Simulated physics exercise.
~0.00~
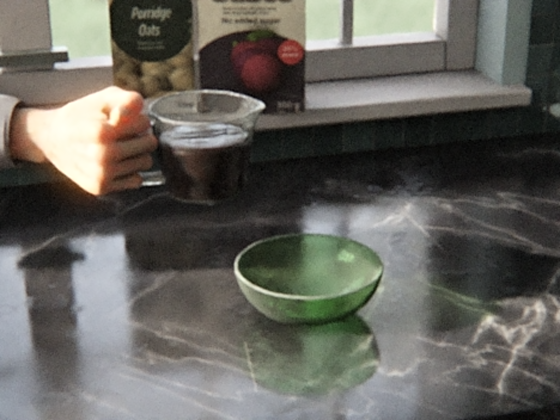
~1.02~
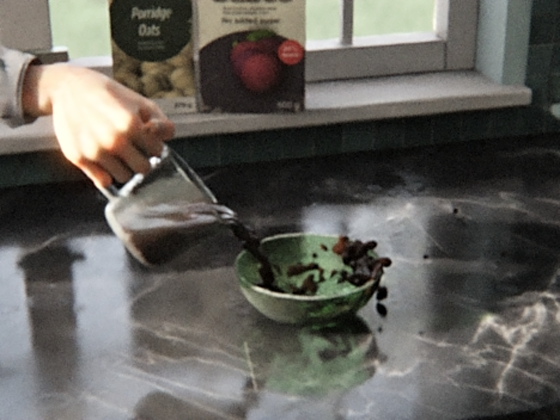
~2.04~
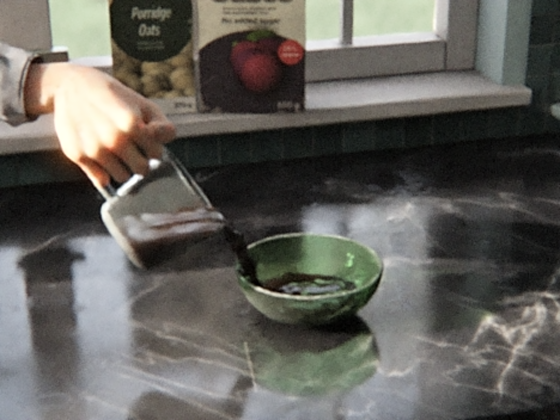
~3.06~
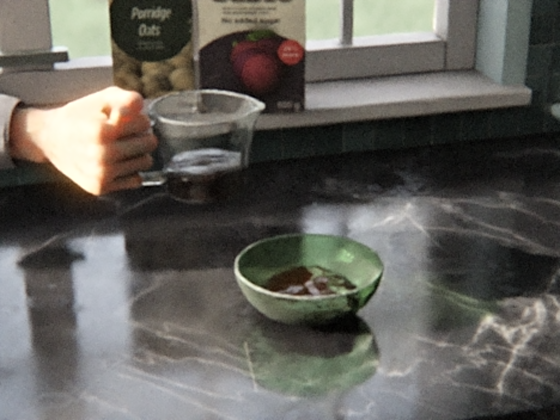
The footage shows a hand tipping dark liquid from a clear glass jug into a green bowl on a dark marbled counter, splashing at first, then pouring again before levelling the jug, which keeps a little liquid while the bowl holds a shallow pool.
